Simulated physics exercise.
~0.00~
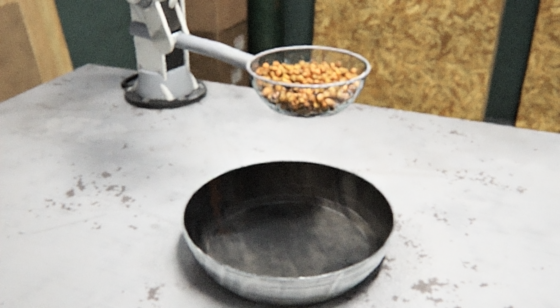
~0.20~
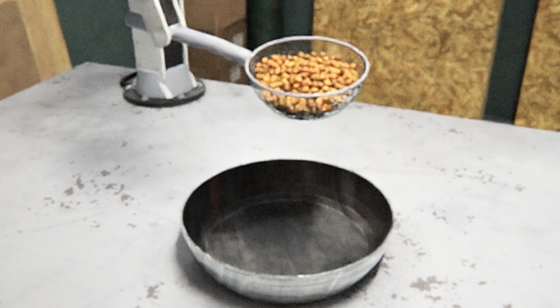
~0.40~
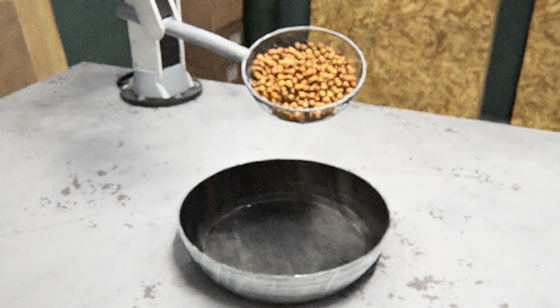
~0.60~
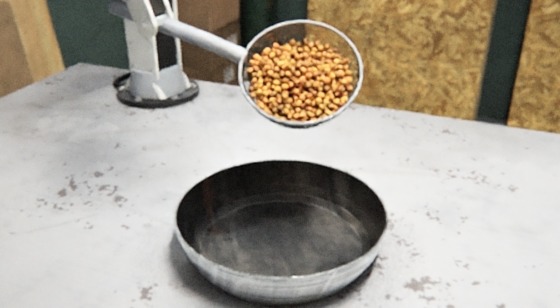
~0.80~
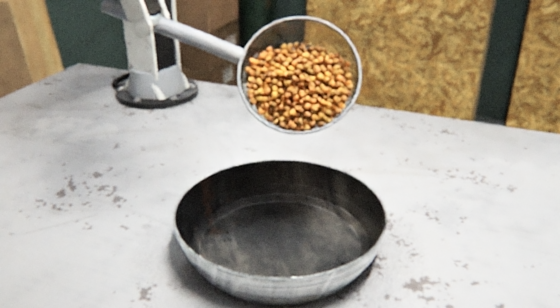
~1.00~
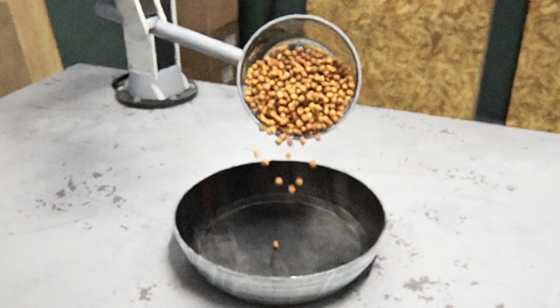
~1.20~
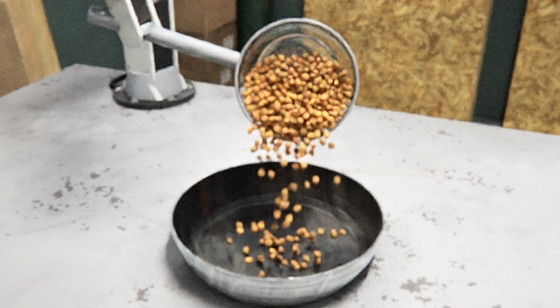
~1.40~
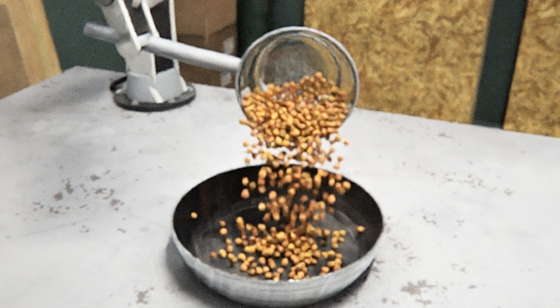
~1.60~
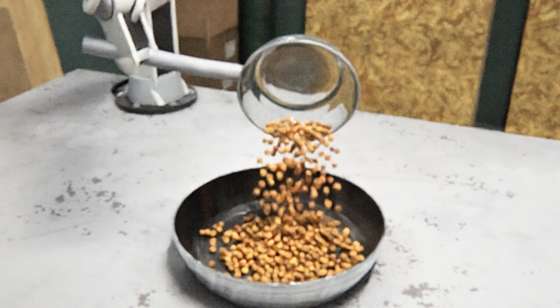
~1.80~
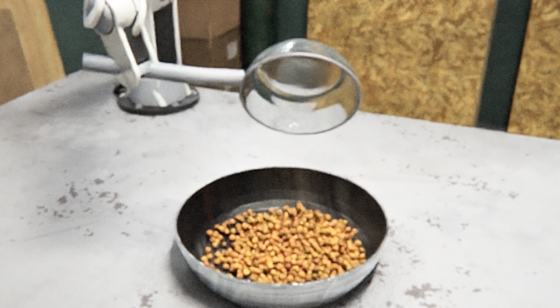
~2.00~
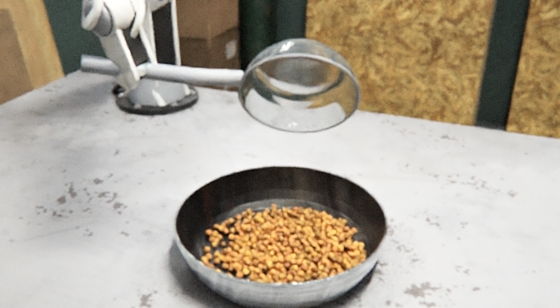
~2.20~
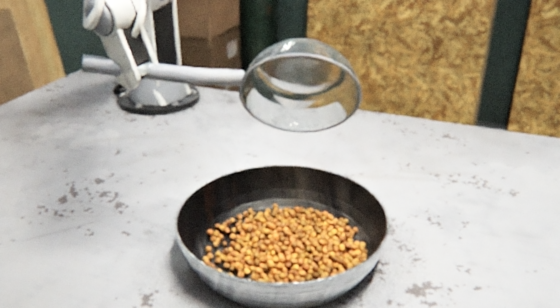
A clear, round ladle heaped with orange-brown roasted chickpeas hangs over a wide, dark metal pan on a pale, worn tabletop, seen from slightly above by a gently swaying camera. A white robotic arm at the upper left holds its long grey handle, with brown boards and dark green posts behind. The arm steadily tips the ladle towards the viewer, and a few chickpeas drop over the rim. The trickle thickens into a tumbling stream that spreads across the pan until the ladle empties. Finally the ladle hangs overturned and still above the chickpeas, which cover much of the pan's bottom.
